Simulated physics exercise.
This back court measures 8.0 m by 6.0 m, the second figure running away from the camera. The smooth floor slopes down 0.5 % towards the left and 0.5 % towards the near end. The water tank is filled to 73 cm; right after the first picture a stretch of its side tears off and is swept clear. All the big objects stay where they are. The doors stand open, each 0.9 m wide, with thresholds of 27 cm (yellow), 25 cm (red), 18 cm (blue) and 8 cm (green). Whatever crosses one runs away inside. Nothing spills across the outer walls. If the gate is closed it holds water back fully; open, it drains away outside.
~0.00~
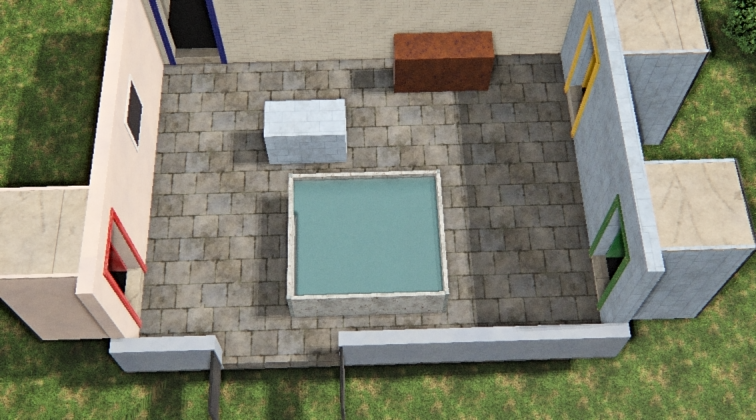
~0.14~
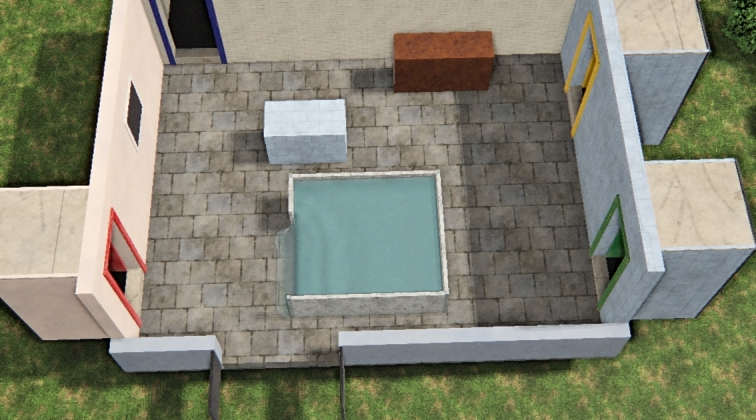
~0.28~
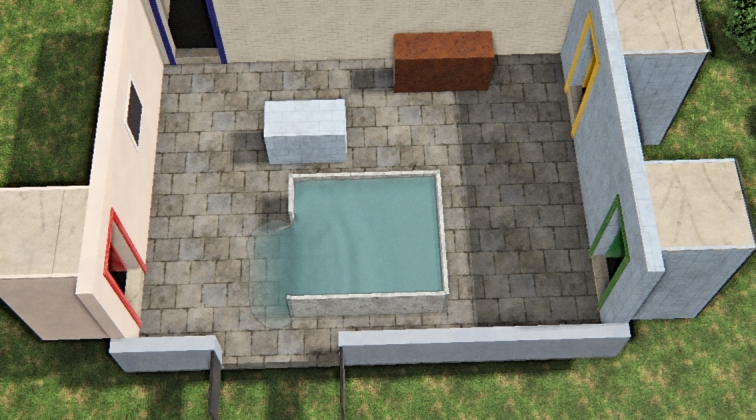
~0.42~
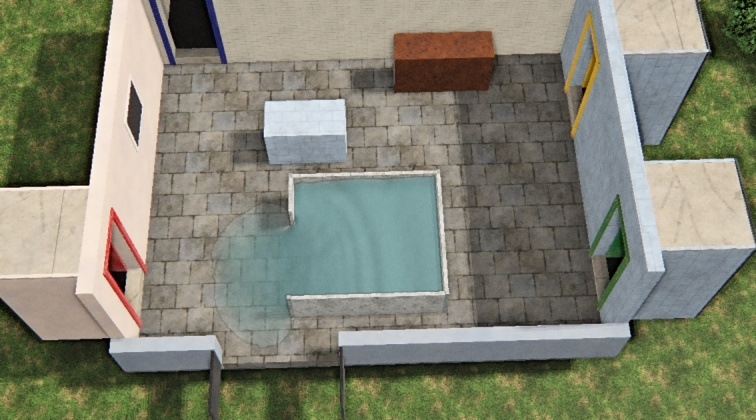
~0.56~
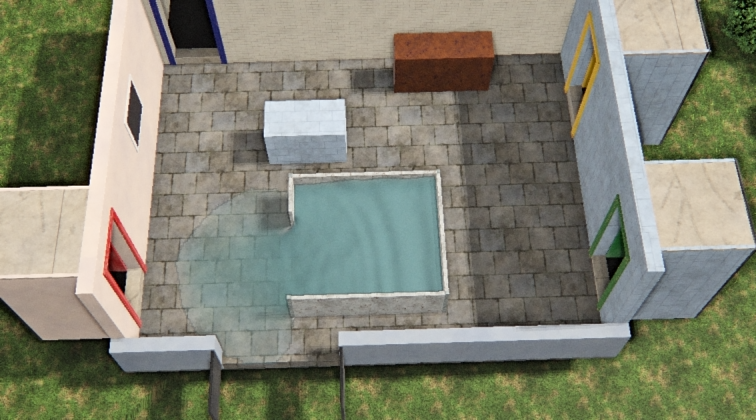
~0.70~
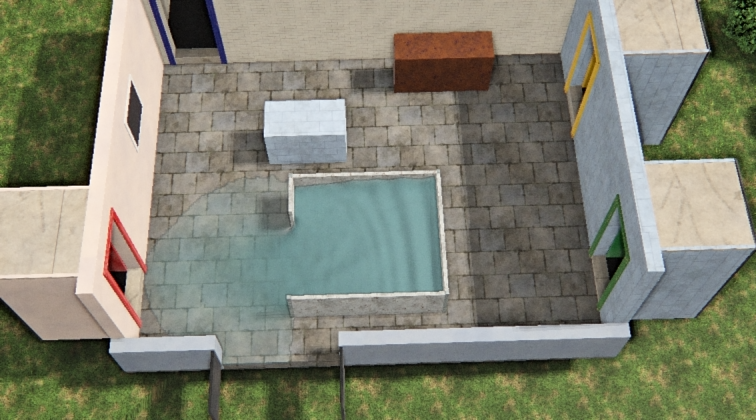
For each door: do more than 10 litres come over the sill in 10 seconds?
Door by door: At the yellow door it keeps below the limit; at the red door it passes the limit; at the blue door it goes over the limit; at the green door it keeps below the limit.
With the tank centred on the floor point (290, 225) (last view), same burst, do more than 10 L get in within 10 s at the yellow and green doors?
Then: Yellow not over, green over.
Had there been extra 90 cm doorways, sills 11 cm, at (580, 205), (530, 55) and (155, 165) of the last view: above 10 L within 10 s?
In that order: Not over, not over, over.
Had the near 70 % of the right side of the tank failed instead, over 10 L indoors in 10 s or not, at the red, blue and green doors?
Against that limit: Red not over, blue not over, green past it.
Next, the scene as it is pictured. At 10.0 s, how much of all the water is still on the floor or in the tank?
About 74 per cent.
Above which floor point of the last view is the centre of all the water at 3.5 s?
Near (262, 240).
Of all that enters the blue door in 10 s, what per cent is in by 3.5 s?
About 5 per cent.
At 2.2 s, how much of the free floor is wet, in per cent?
About 25 per cent.
After 1.4 s water covers 20 % of the floor and is deepest (56 cm) near (138, 352); yellow door not reached, red door 43 cm at the sill, 40 L in, blue door not reached, green door not reached.
After 2.2 s water covers 25 % of the floor and is deepest (49 cm) near (144, 284); yellow door not reached, red door 48 cm at the sill, 132 L in, blue door not reached, green door not reached.
After 3.5 s water covers 35 % of the floor and is deepest (34 cm) near (138, 352); yellow door not reached, red door 32 cm at the sill, 230 L in, blue door 25 cm at the sill, 4 L in, green door not reached.
After 6.0 s water covers 60 % of the floor and is deepest (22 cm) near (161, 96); yellow door not reached, red door 21 cm at the sill, 241 L in, blue door 22 cm at the sill, 57 L in, green door not reached.
After 10.0 s water covers 90 % of the floor and is deepest (14 cm) near (381, 75); yellow door 4 cm at the sill, 0 L in, red door 10 cm at the sill, 242 L in, blue door 12 cm at the sill, 65 L in, green door 5 cm at the sill, 0 L in.
